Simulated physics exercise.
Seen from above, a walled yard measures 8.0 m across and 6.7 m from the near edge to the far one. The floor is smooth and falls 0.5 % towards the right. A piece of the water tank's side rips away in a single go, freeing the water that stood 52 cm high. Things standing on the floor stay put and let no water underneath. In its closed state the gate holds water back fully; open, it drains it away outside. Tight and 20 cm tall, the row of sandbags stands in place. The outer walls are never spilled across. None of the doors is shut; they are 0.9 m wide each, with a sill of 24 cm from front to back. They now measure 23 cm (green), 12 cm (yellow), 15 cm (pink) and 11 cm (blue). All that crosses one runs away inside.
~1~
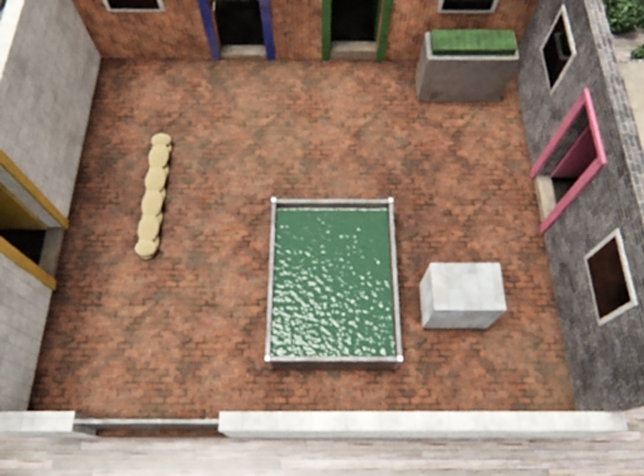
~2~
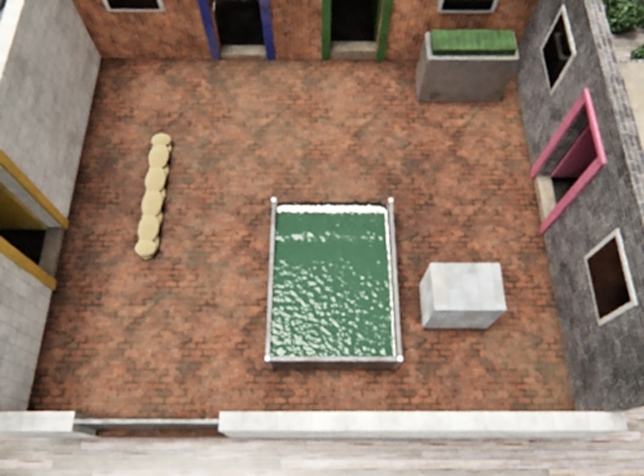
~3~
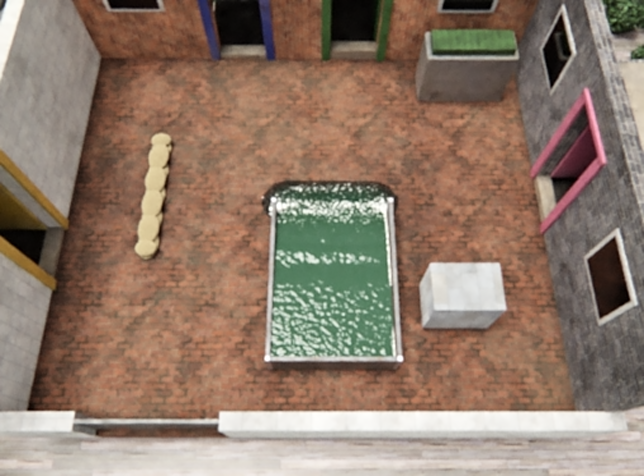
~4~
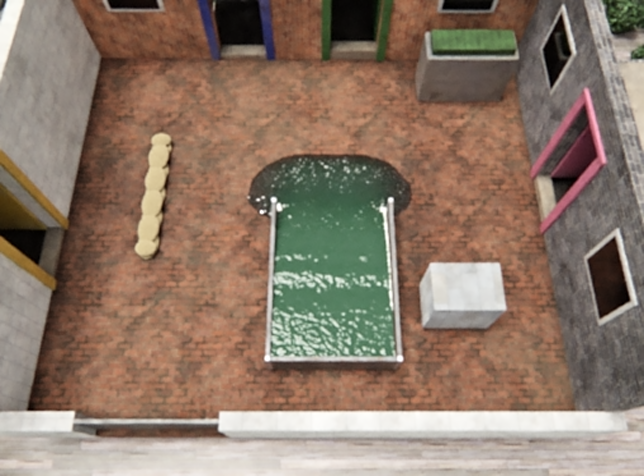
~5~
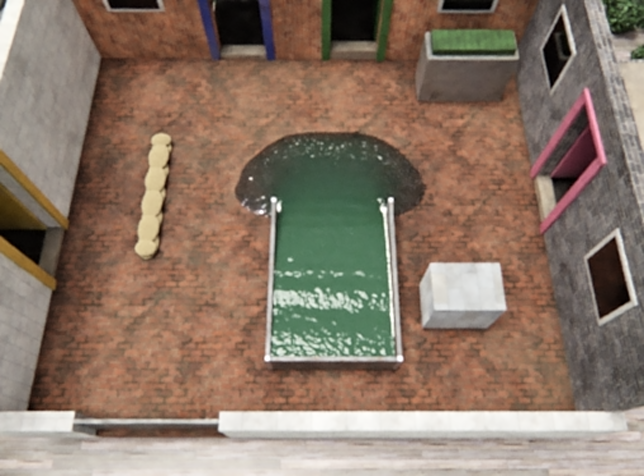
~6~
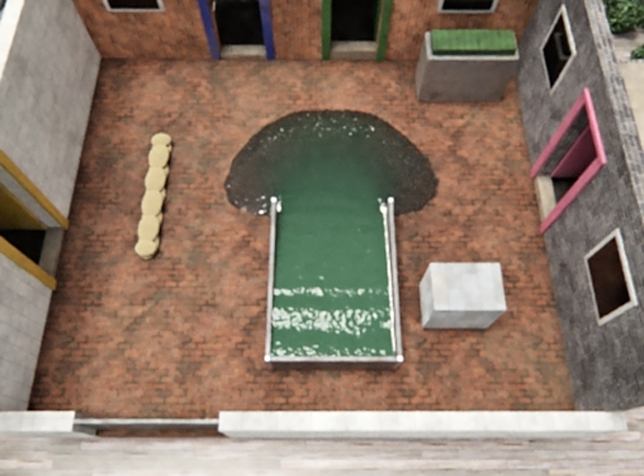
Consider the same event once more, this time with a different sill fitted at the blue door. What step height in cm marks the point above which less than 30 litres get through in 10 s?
The point is around 12 cm.
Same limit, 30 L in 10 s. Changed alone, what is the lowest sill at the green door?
The green door needs around 19 cm.
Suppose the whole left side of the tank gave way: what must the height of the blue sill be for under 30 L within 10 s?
I'd say close to 6.5 cm.
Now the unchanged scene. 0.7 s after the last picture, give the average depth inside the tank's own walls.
Around 33 cm on average.
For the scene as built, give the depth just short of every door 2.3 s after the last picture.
Door by door in centimetres - green 25, yellow 0, pink 0, blue 19.
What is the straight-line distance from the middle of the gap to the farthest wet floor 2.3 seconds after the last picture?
5.6 m.
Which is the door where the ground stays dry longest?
Yellow.
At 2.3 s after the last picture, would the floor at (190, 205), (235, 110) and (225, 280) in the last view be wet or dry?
In the order asked: Untouched, soaked, untouched.
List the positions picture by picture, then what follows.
In the first frame, still water, 52 cm deep, in the water tank at (333, 277); the blue door at (237, 19) is dry.
In the second frame, the front is at a hidden place, 0.2 m from the gap on the far side; 0.3 m2 of floor is wet, 52 cm left at the back.
In the third frame, water pours out on the far side and has run 0.6 m, to (283, 186); about 10 cm deep outside, 52 cm at the back.
In the fourth frame, the front is at (291, 160), 1.2 m from the gap on the far side; 2.6 m2 of floor is wet, 52 cm left at the back.
In the fifth frame, water pours out on the far side and has run 1.7 m, to (301, 137); about 6 cm deep outside, 52 cm at the back.
In the sixth frame, water pours out on the far side and has run 2.1 m, to (302, 116); about 5 cm deep outside, 52 cm at the back; 1.7 m in a straight line remain to the blue door at (237, 19).
Then, 0.7 s after the last picture water covers 25 % of the floor, deepest (26 cm) near (334, 60); it has not reached the blue door.
Then, 2.3 s after the last picture water covers 40 % of the floor, deepest (30 cm) near (509, 61); 19 cm at the blue door, 17 litres in over its 11 cm sill.
Then, 9.3 s after the last picture water covers 95 % of the floor, deepest (10 cm) near (560, 418); 6 cm at the blue door, 41 litres in over its 11 cm sill.
At the blue door as built, the water peaked near 19 cm, 2.3 s after the last picture.
Run again over the same 10 s with other heights there, 41 litres in over 11 cm, 23 litres over 13 cm. The limit of 30 litres is kept from about 12 cm up.
